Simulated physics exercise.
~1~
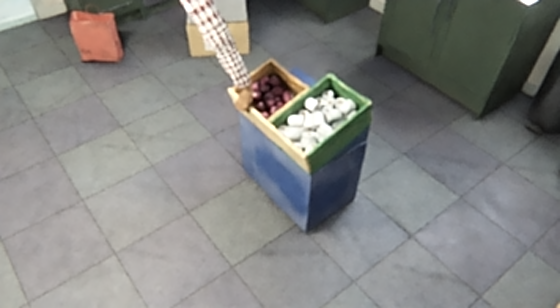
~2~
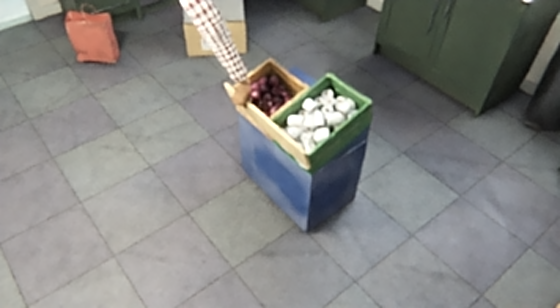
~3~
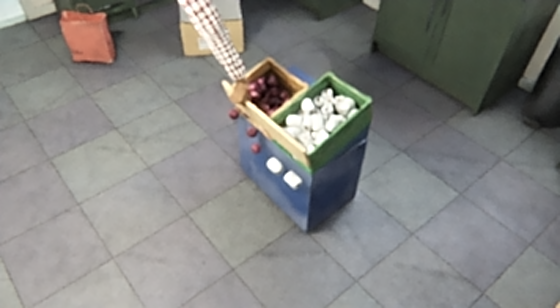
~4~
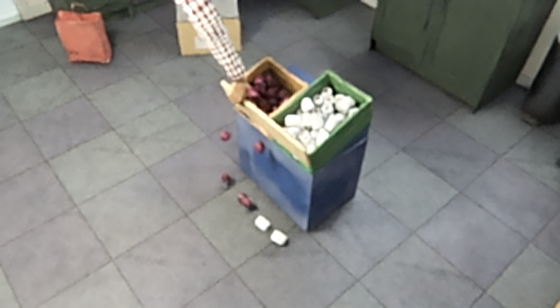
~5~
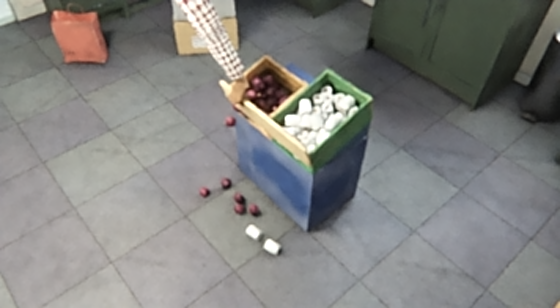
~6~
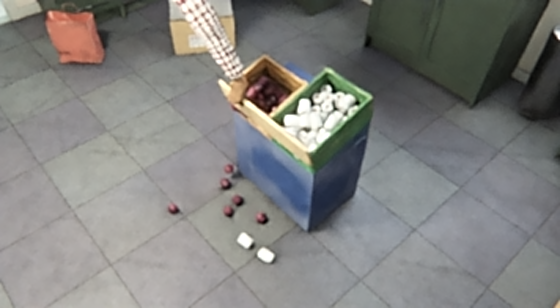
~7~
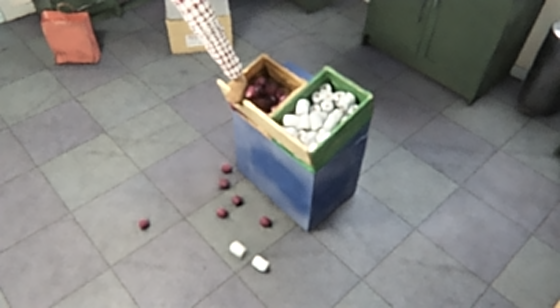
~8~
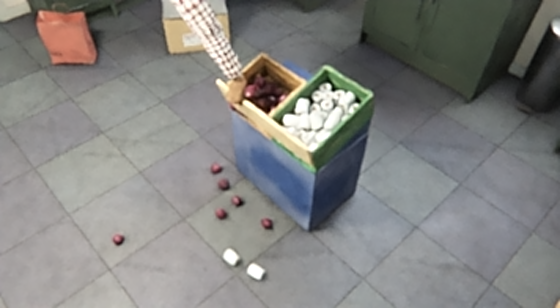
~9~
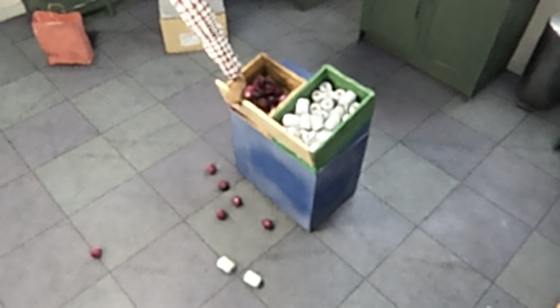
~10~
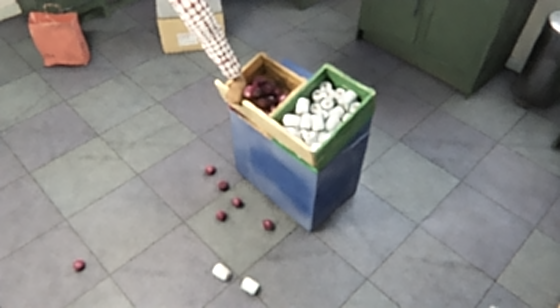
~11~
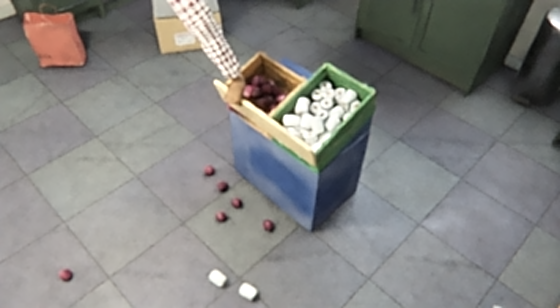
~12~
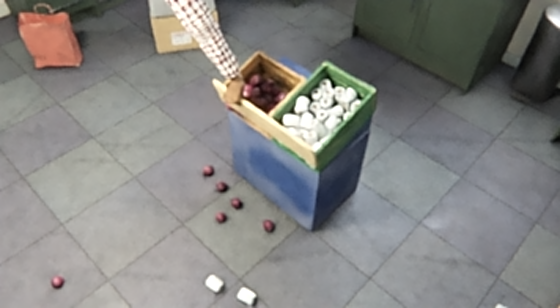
In this clip, a wooden chute of red onions and a green chute of white paper rolls rest on a blue box, and a few onions and two rolls drop to the tiled floor, roll leftward and stay scattered while most remain in the chutes.
